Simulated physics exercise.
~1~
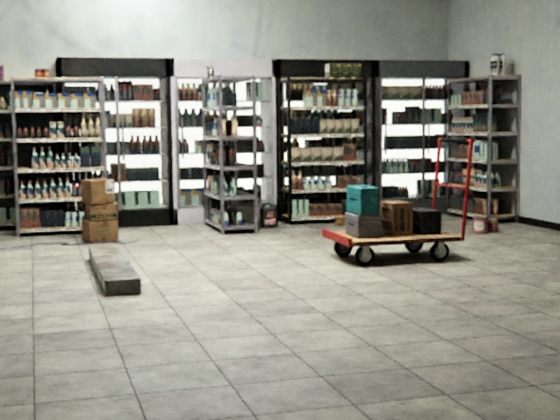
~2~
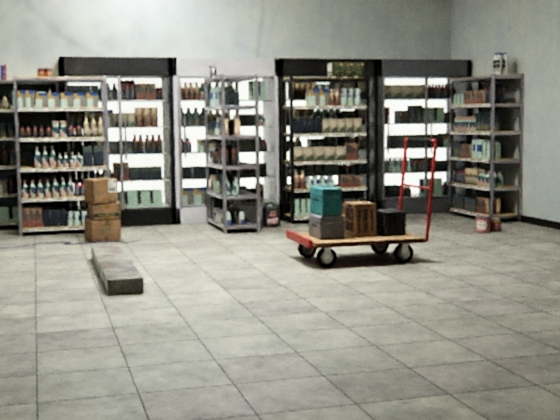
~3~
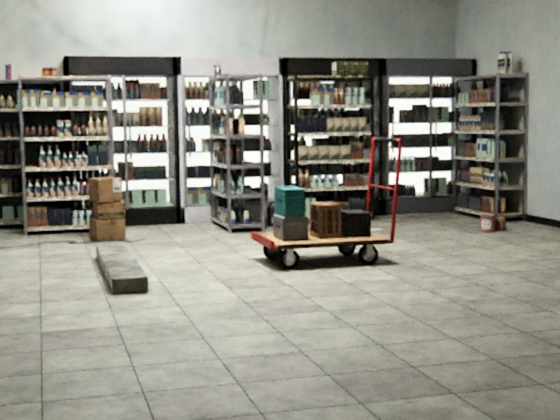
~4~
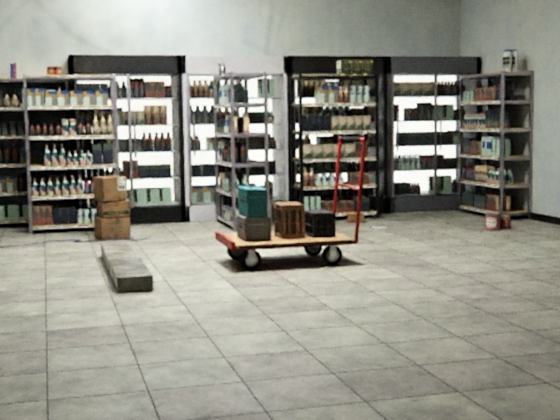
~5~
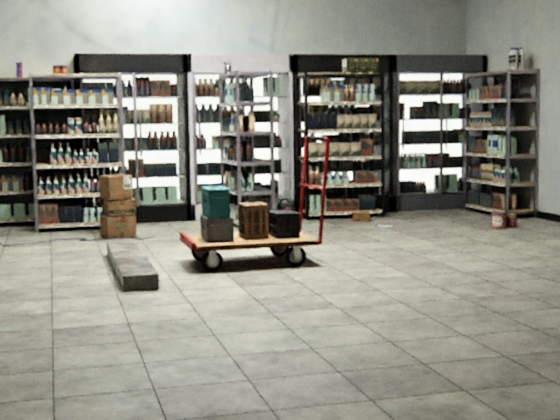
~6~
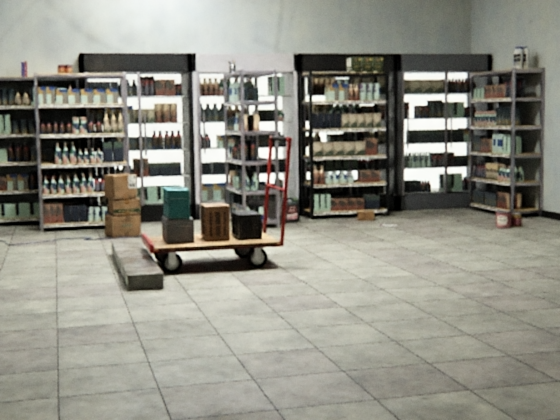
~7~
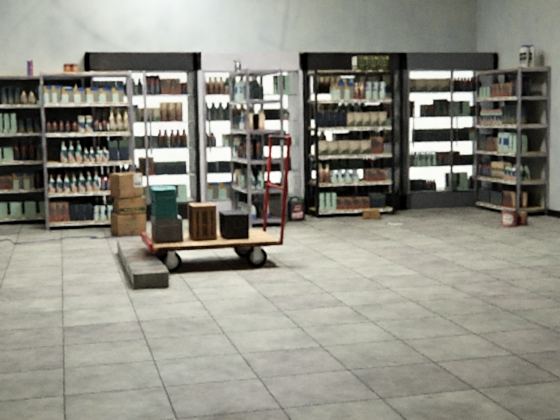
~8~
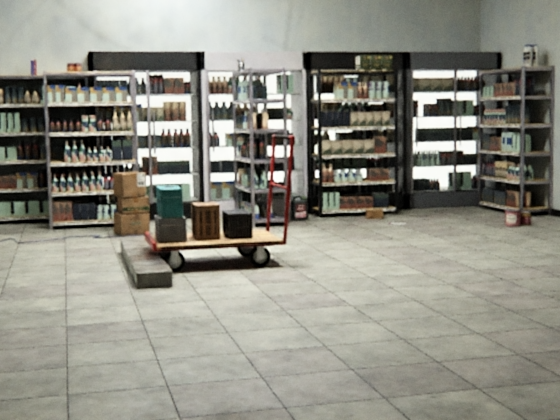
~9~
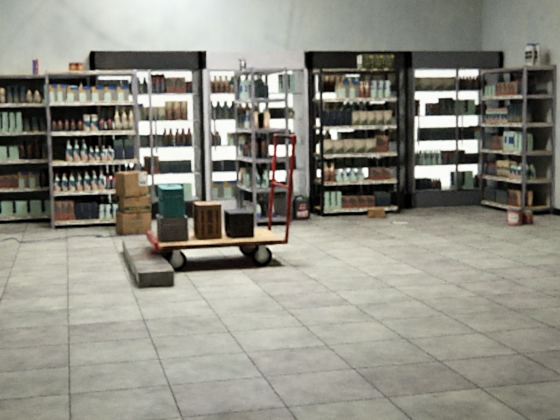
A flat trolley carrying a teal toolbox, a grey toolbox, a brown crate and a black crate rolls left across a tiled floor past stocked shelves, reaches a low kerb and stops there, with all four items still on its platform.
